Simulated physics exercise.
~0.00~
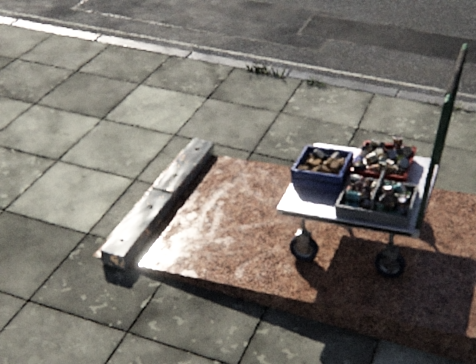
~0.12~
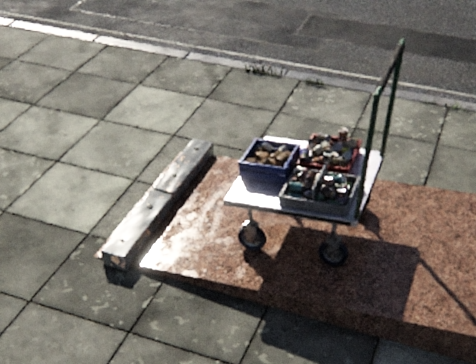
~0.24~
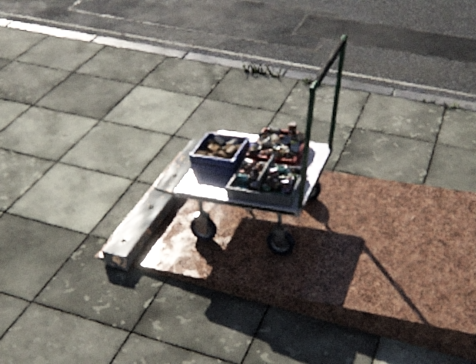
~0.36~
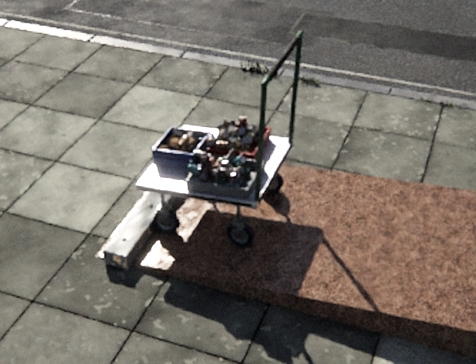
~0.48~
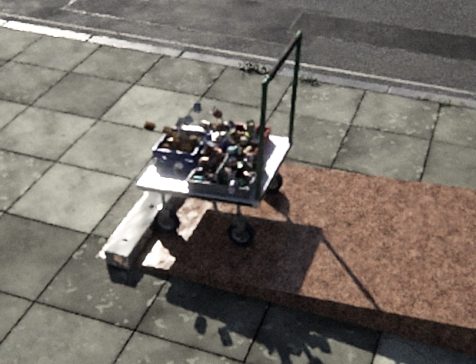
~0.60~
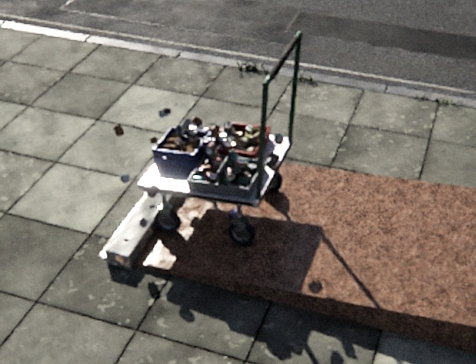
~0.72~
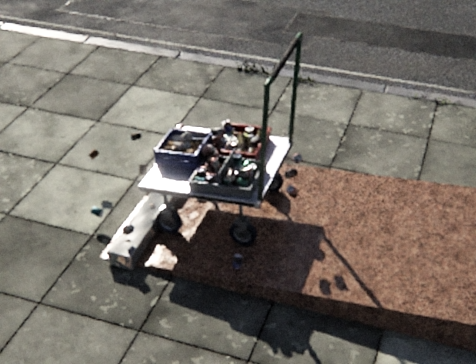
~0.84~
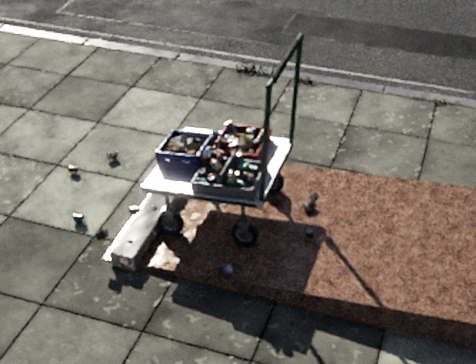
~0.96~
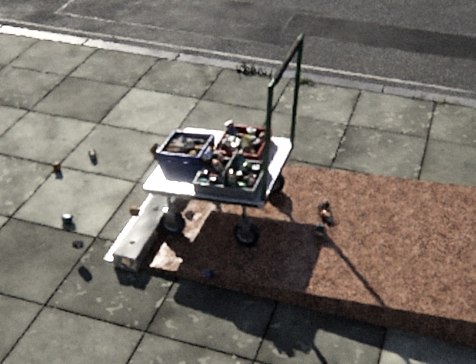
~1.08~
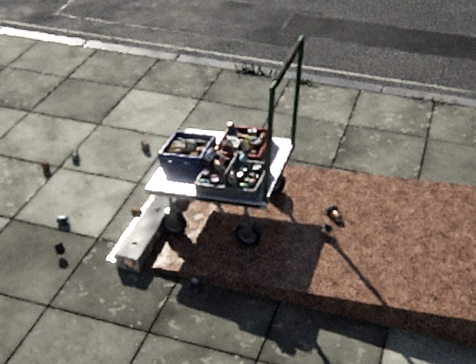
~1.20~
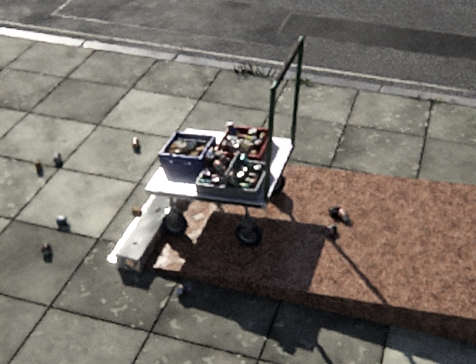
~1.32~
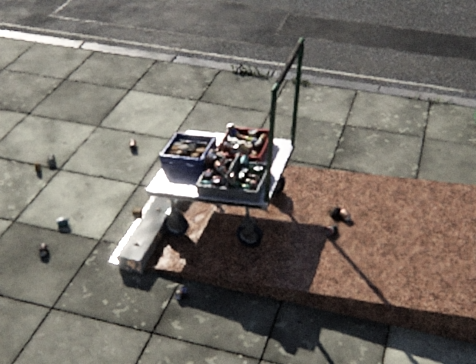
On a paved area beside a road, a flat cart carrying blue, grey and red containers rolled left down a reddish ramp and stopped at the raised sill, flinging small items out, which scattered and settled on the paving and ramp while the containers stayed put.
